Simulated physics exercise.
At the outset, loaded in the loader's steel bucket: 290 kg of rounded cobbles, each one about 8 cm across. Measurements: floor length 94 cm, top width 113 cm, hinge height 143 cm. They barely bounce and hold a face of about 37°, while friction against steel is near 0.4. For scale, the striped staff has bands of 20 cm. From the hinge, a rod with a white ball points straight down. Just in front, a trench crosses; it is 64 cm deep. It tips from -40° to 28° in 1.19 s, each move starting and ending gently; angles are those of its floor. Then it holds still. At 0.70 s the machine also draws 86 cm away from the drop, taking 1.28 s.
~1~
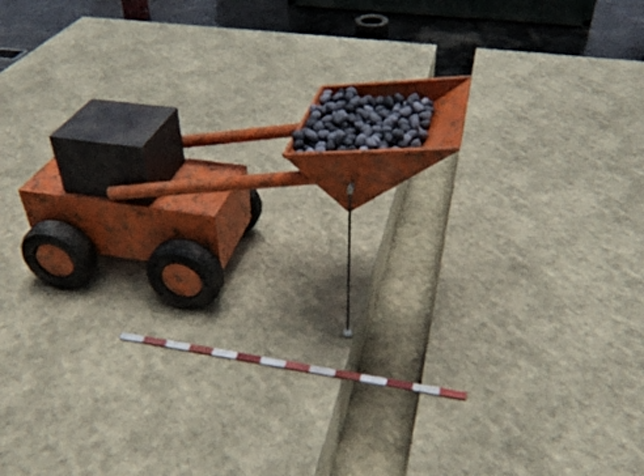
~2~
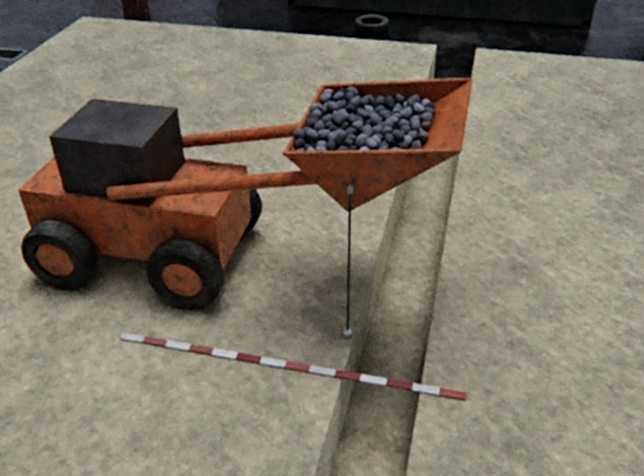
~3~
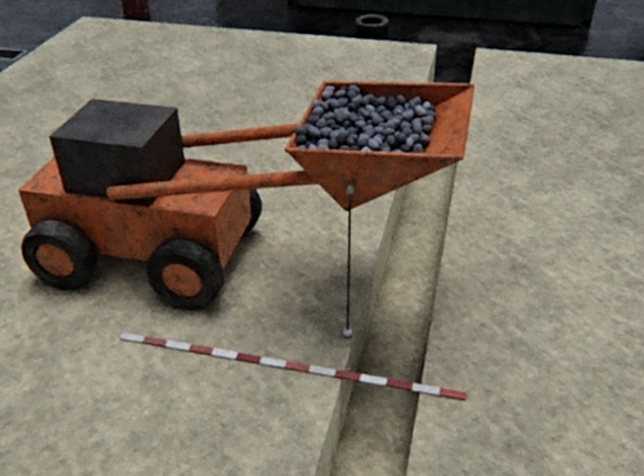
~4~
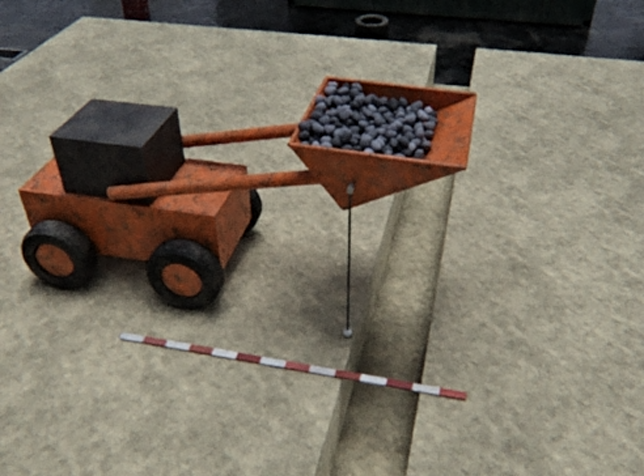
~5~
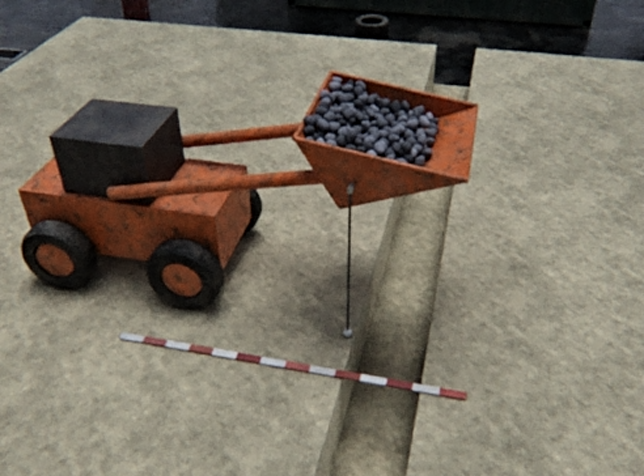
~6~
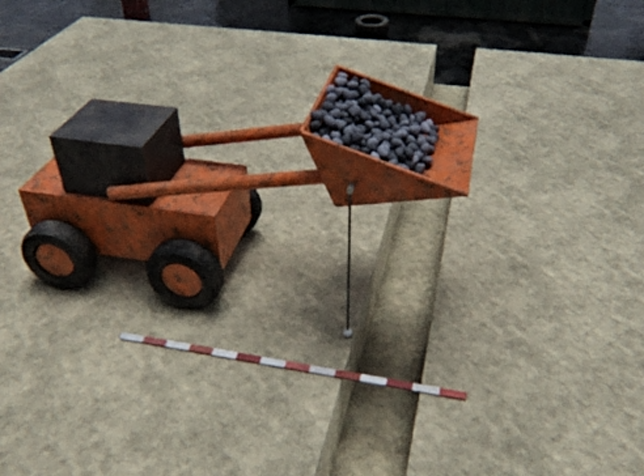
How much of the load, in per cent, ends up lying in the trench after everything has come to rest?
Roughly 75 per cent of it.
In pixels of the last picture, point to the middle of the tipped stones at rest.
Middle at around (408, 344), I'd say.
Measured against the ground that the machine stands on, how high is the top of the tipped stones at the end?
About 14 cm above it.
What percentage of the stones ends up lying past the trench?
Around 20 percent of the load.
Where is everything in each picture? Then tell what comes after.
In the first frame, the bucket is at -40°, its lip at (459, 149); the top of the load is at (401, 113).
In the second frame, the bucket is at -39°, its lip at (461, 151); the top of the load is at (387, 112).
In the third frame, the bucket is at -35°, its lip at (463, 158); the top of the load is at (334, 98).
The fourth frame shows lip at (466, 168), floor tilted -29°, highest stones at (333, 97).
The fifth frame shows lip at (468, 181), floor tilted -22°, highest stones at (335, 93).
The sixth frame shows lip at (468, 195), floor tilted -14°, highest stones at (340, 89).
A little later the floor is at 17°; 100 % in the bucket; the foremost stones are at (423, 186).
Then the floor is at 28°; 60 % in the bucket, 37 % in the trench, 3 % past the trench; the foremost stones are at (444, 269).
Later still the floor is at 28°; 0 % in the bucket, 2 % short of the trench, 75 % in the trench, 22 % past the trench; the foremost stones are at (584, 329).
In the end the floor is at 28°; 0 % in the bucket, 2 % short of the trench, 75 % in the trench, 22 % past the trench; the foremost stones are at (594, 329).
